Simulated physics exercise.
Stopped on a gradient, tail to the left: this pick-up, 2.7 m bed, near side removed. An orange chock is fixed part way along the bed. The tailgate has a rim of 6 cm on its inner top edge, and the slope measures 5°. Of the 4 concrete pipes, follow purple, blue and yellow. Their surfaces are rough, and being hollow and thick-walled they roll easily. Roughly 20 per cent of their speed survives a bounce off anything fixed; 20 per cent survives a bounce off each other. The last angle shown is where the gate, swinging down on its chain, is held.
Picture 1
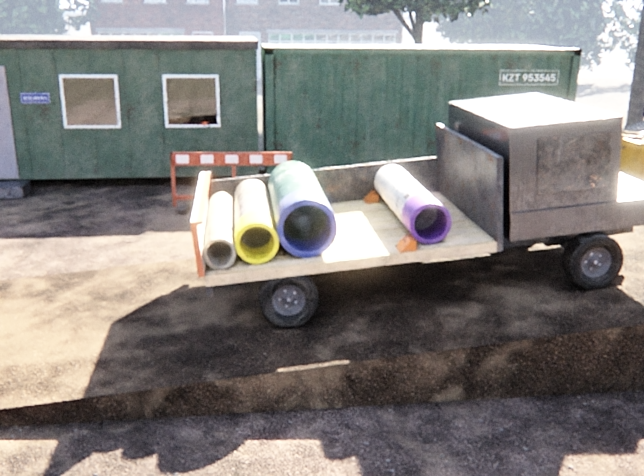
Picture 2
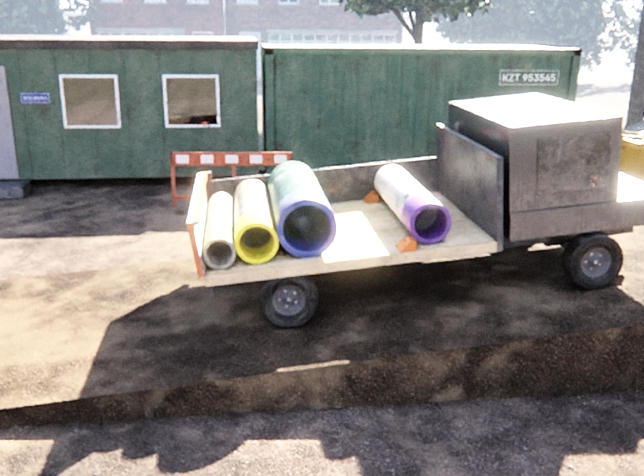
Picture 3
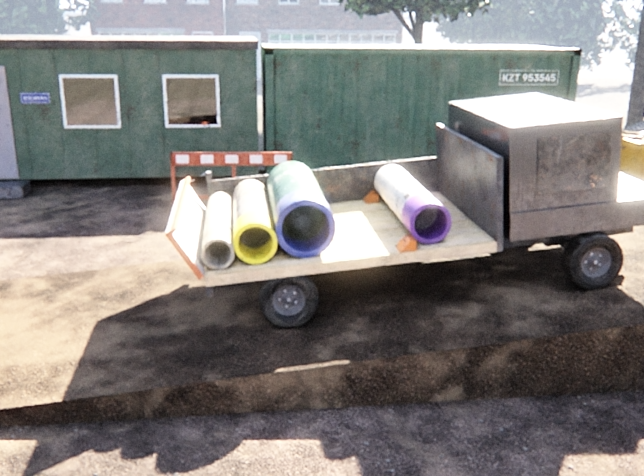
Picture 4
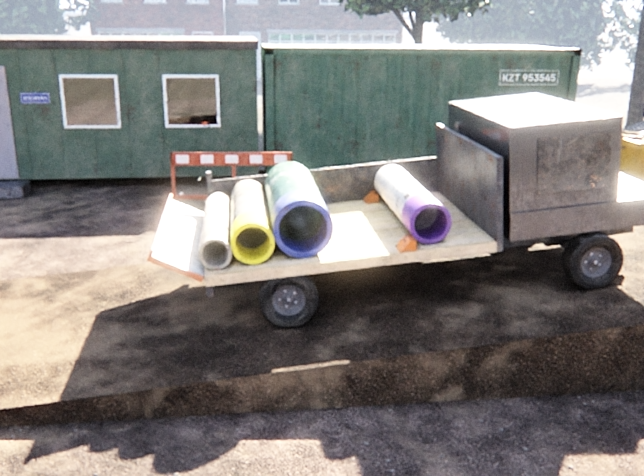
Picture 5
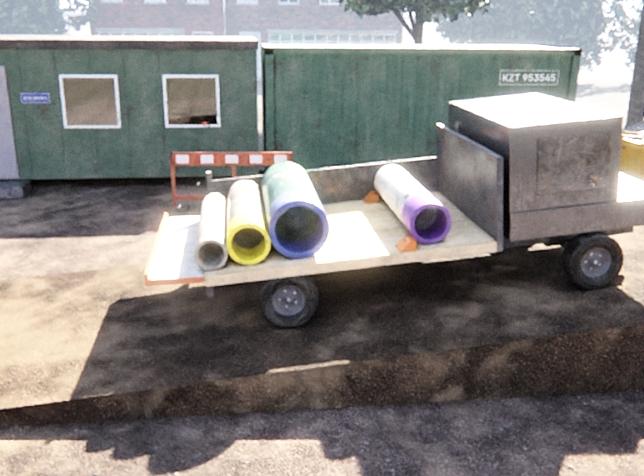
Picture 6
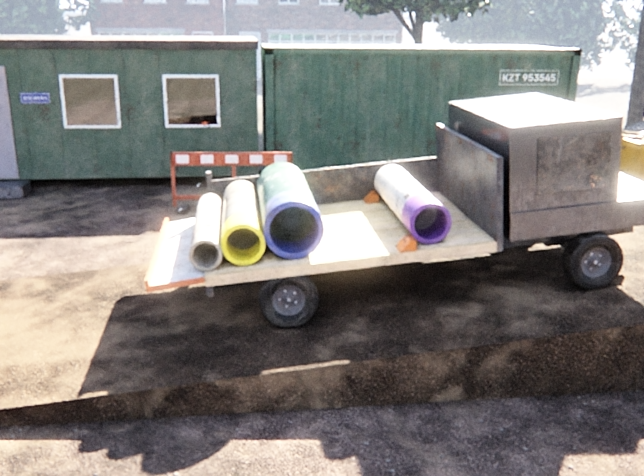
The tailgate at the left end of a parked flatbed swings outward and down past level, while the grey, yellow and blue pipes beside it roll slightly left; the purple pipe farther right stays still against small orange wedges.
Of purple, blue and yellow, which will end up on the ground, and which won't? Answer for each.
Purple won't, blue won't, yellow won't.
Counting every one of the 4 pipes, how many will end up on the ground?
In all, 1.
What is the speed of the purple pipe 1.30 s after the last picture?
0.0 m/s or so.
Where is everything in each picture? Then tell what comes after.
The first frame shows purple at (431, 224), blue at (308, 230), yellow at (257, 244); gate 85° above level, tip at (194, 224); 4 of the 4 make up the bottom layer on the bed.
The second frame shows purple at (431, 224), blue at (308, 230), yellow at (257, 244); gate 81° above level, tip at (190, 225).
The third frame shows purple at (431, 224), blue at (306, 230), yellow at (256, 244); gate 58° above level, tip at (169, 234).
The fourth frame shows purple at (431, 224), blue at (304, 230), yellow at (253, 244); gate 25° above level, tip at (150, 258).
The fifth frame shows purple at (431, 224), blue at (300, 231), yellow at (249, 245); gate 1° below level, tip at (148, 282).
The sixth frame shows purple at (431, 224), blue at (294, 231), yellow at (243, 245); gate 8° below level, tip at (149, 289).
Then, 1.3 s after the last picture, purple is on the bed, 215 cm short of the hinge; blue is on the bed, 30 cm short of the hinge, rolling left; yellow is on the gate, 15 cm past the hinge, rolling left; 0 out so far.
Then, 3.1 s after the last picture, blue is on the bed, 10 cm short of the hinge; yellow is on the gate, 40 cm past the hinge; no change for purple; 1 out so far.
At rest (5.2 s after the last picture), purple is on the bed, 215 cm short of the hinge; blue is on the bed, 10 cm short of the hinge; yellow is on the gate, 40 cm past the hinge; 1 out so far.
